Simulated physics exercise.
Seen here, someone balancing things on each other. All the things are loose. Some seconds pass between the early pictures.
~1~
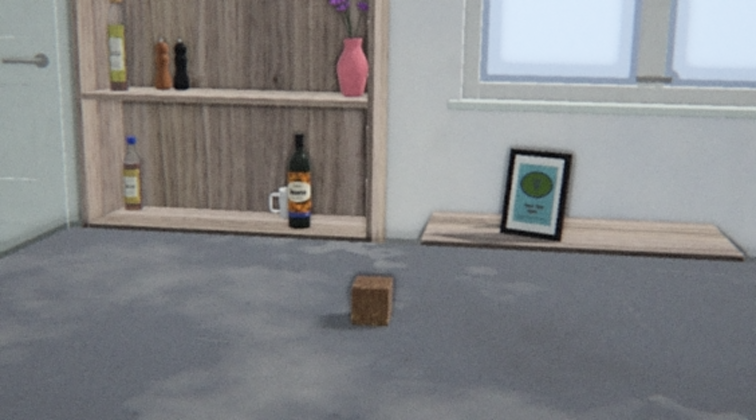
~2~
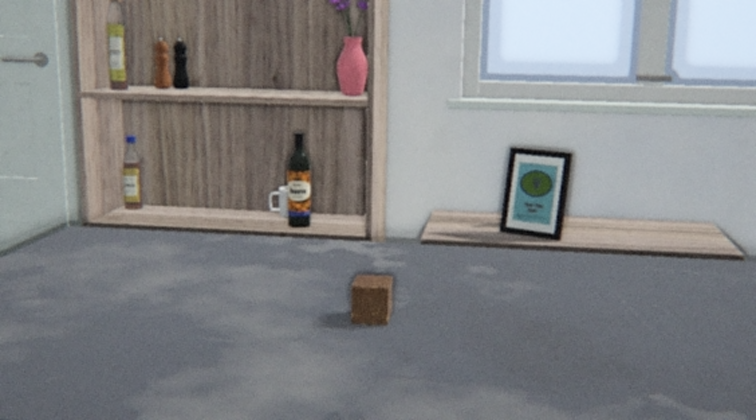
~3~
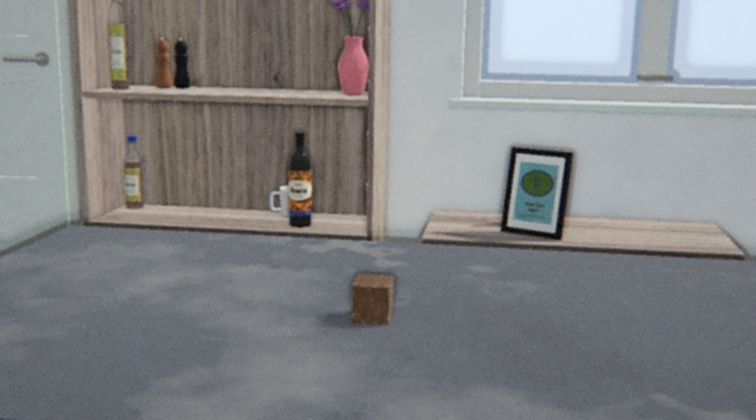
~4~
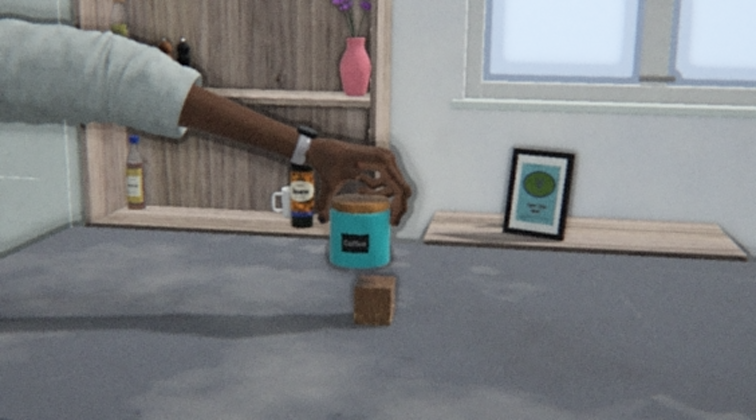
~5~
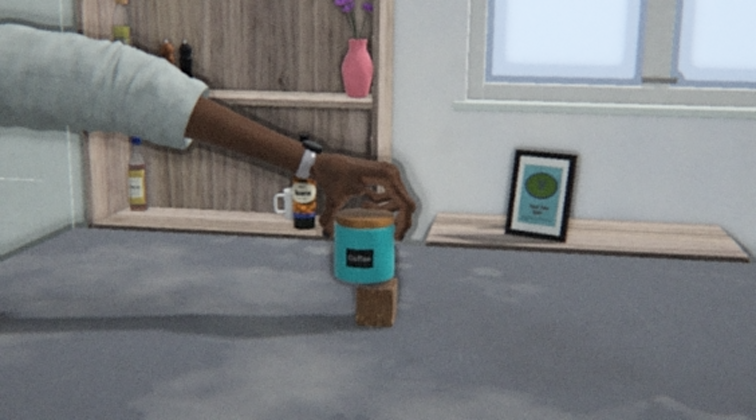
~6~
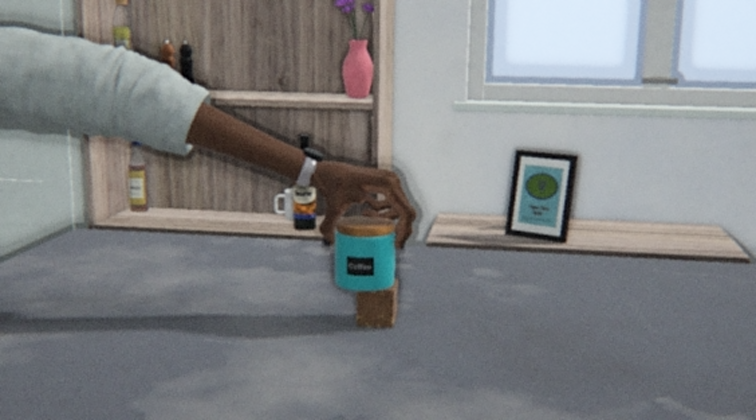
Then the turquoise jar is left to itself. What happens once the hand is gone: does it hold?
The pile holds.
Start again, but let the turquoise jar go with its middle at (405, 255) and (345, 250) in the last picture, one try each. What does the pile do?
First, it loses its balance; second, it comes apart.
Then, 0.20 s after the last picture, nothing has stirred.
Then, 0.50 s after the last picture, turquoise jar resting near (365, 253).
At rest, both in place. Seen from the same camera at the end, turquoise jar near (365, 253). The pile keeps its balance.
